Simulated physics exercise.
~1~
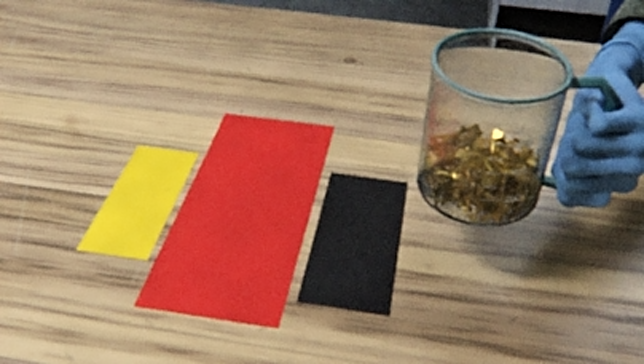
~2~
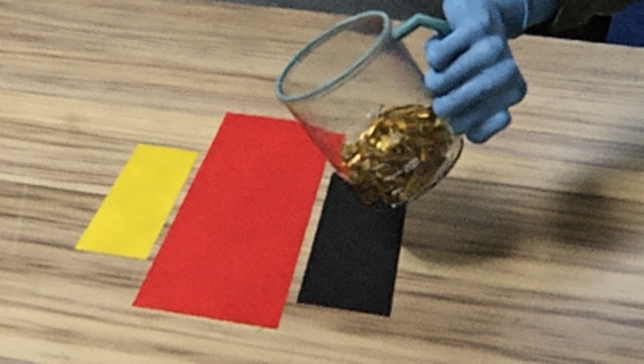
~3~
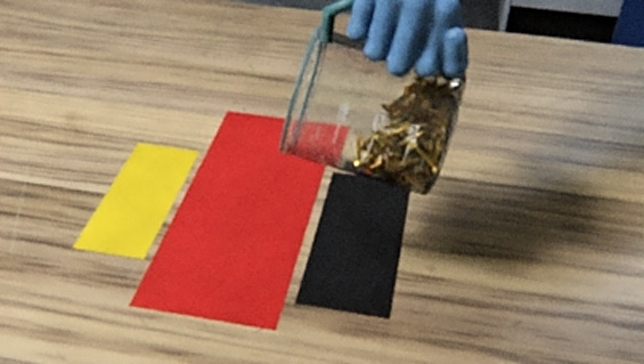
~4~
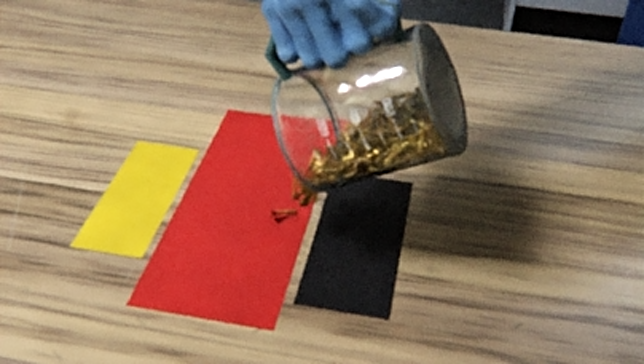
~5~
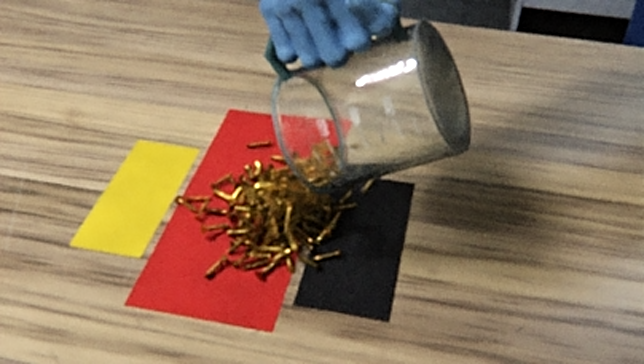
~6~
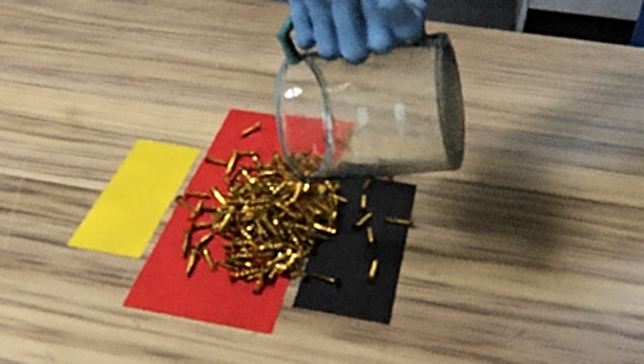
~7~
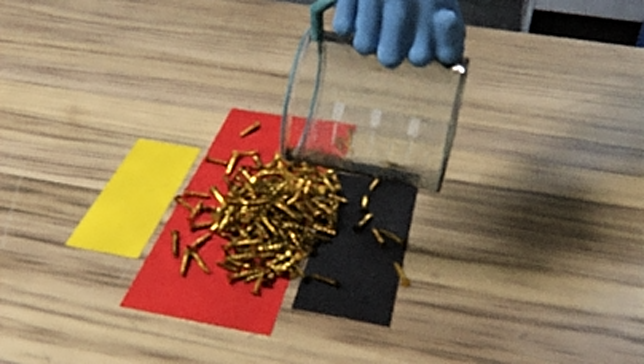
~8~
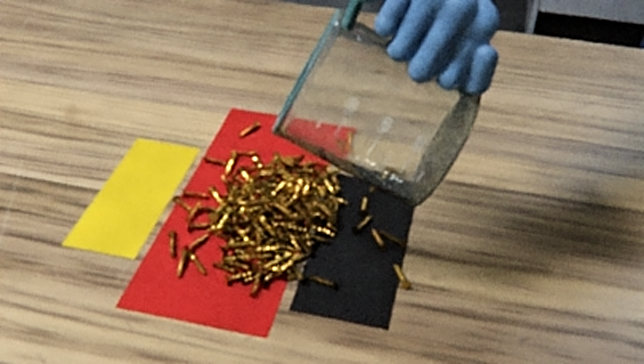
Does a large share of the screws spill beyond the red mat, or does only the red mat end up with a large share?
Only the red mat ends up with a large share of the screws. A few lie on the black mat and very few on the bare table, while the yellow mat and the jug end up empty.
